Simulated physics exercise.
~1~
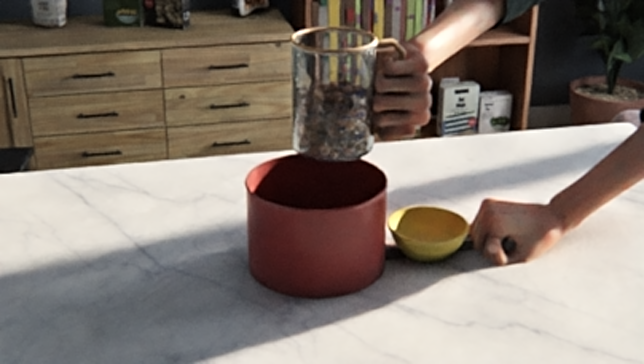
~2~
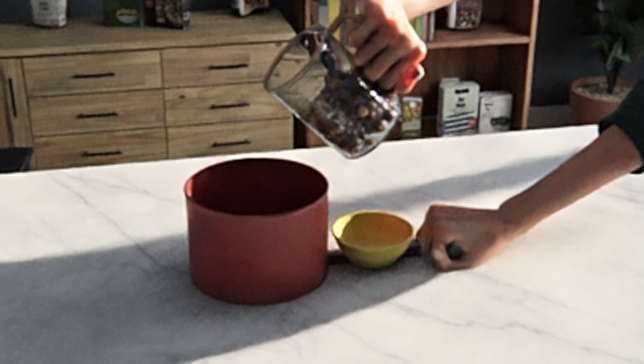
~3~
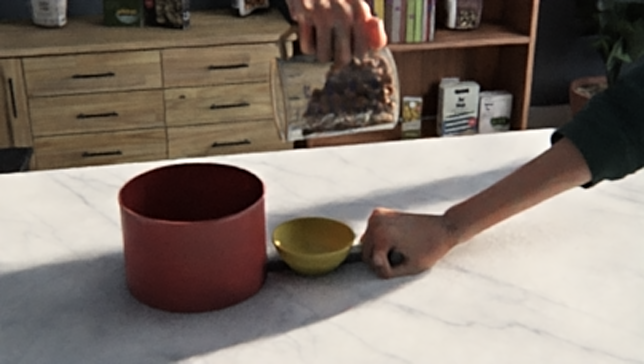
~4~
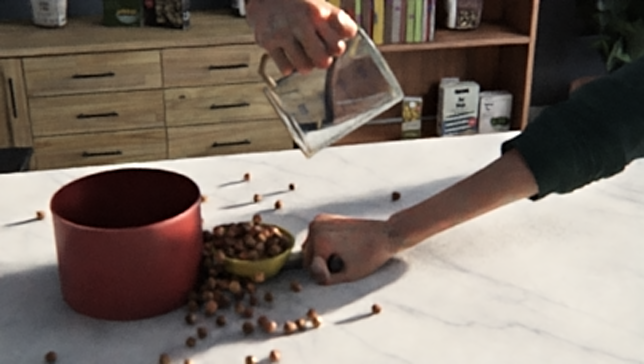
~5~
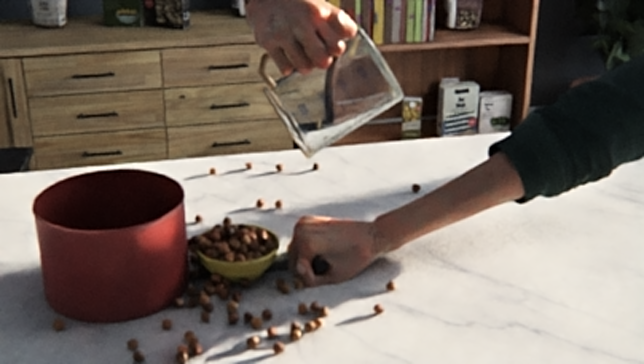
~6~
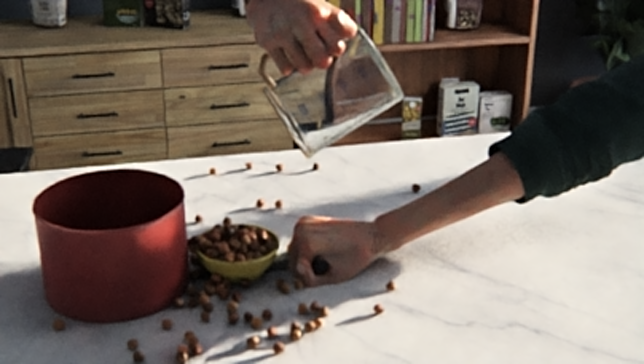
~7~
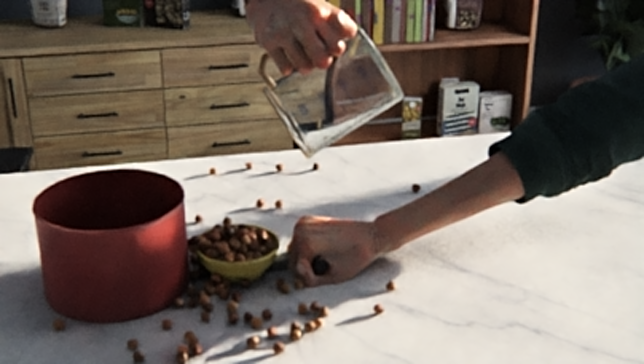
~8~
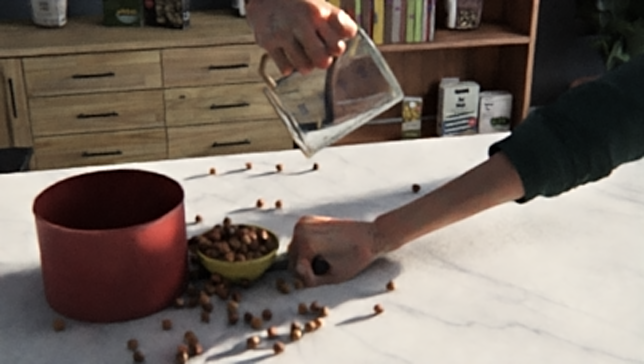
A hand tipped a glass jug of hazelnuts over a marble counter while another hand slid a red pot and yellow bowl left; the nuts poured out, missing the pot, and ended up heaped in the bowl and scattered around it.
